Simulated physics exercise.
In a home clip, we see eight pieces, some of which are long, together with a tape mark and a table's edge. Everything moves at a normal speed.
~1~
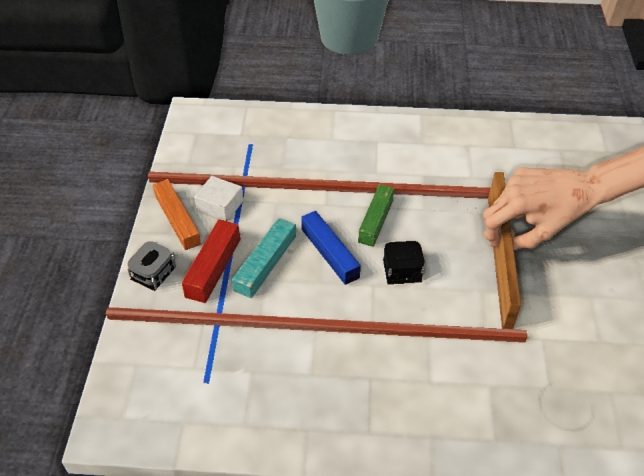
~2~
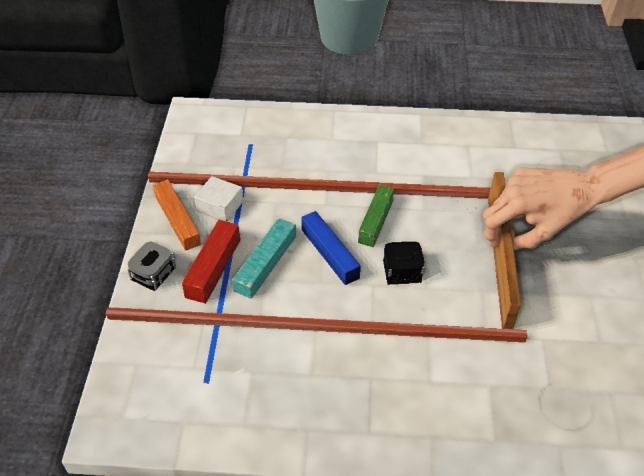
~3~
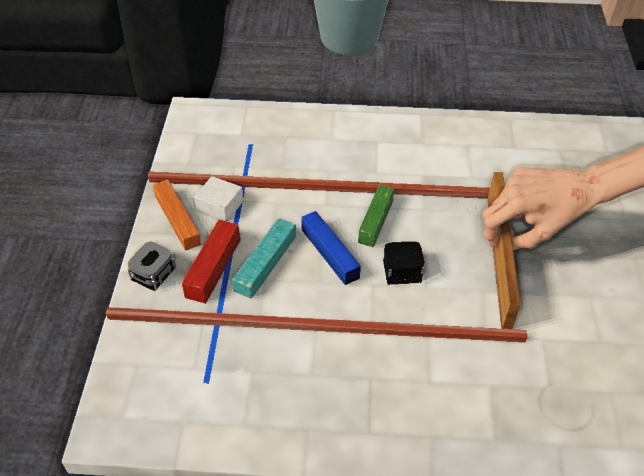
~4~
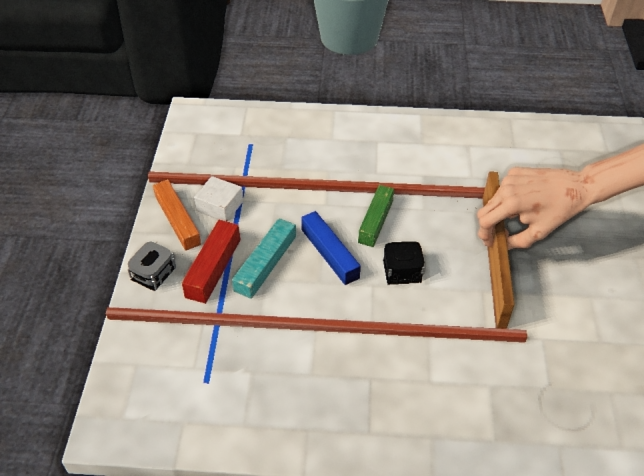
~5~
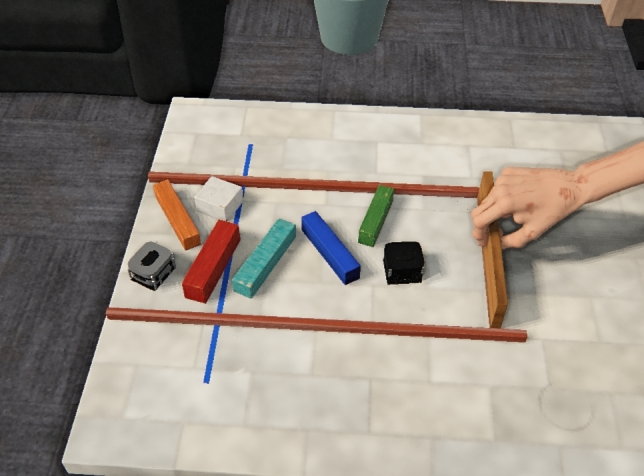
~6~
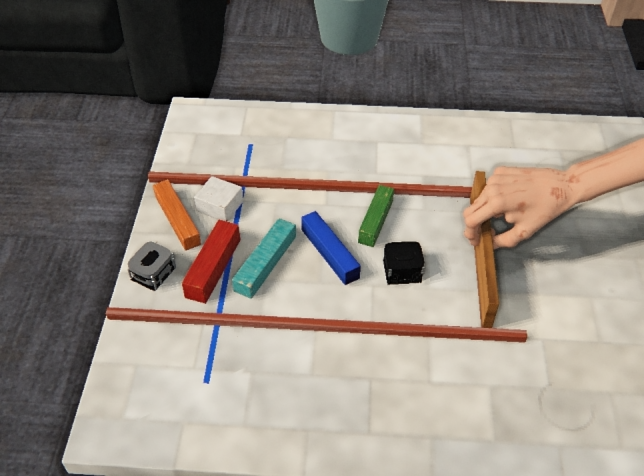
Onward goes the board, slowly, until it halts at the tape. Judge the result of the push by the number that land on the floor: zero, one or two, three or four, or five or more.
Fallen: A single one or a pair.
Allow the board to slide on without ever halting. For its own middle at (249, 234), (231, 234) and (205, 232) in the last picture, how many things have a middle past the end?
Taking the places in turn, the counts are 0, 1 and 3.
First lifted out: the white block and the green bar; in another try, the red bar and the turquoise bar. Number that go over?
The number is 1 for the first case and 0 for the second.
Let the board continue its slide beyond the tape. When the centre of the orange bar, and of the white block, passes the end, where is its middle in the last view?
Points: About (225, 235) and about (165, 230).
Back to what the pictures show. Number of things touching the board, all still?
It touches 2.
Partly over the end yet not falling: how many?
The number would be 1.
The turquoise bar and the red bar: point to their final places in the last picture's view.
Roughly (165, 252); the other one roughly (140, 259).
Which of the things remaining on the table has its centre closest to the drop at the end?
The one in question is the orange bar.
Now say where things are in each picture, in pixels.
The first frame shows grey case (151, 266); orange bar (176, 214); white block (219, 199); board (503, 247); tape (231, 248).
The second frame shows orange bar (177, 214); red bar (212, 261).
The third frame shows white block (219, 199); board (502, 247).
The fourth frame shows grey case (151, 266); black case (403, 263).
The fifth frame shows orange bar (177, 214); turquoise bar (265, 257).
The sixth frame shows grey case (151, 266); orange bar (177, 214); white block (219, 199); board (483, 246); tape (231, 248).
Soon after, none off yet; grey case at rest near (151, 266); orange bar at rest near (177, 214); white block at rest near (219, 199).
At rest, the number that fall off is one or two; fallen, grey case.
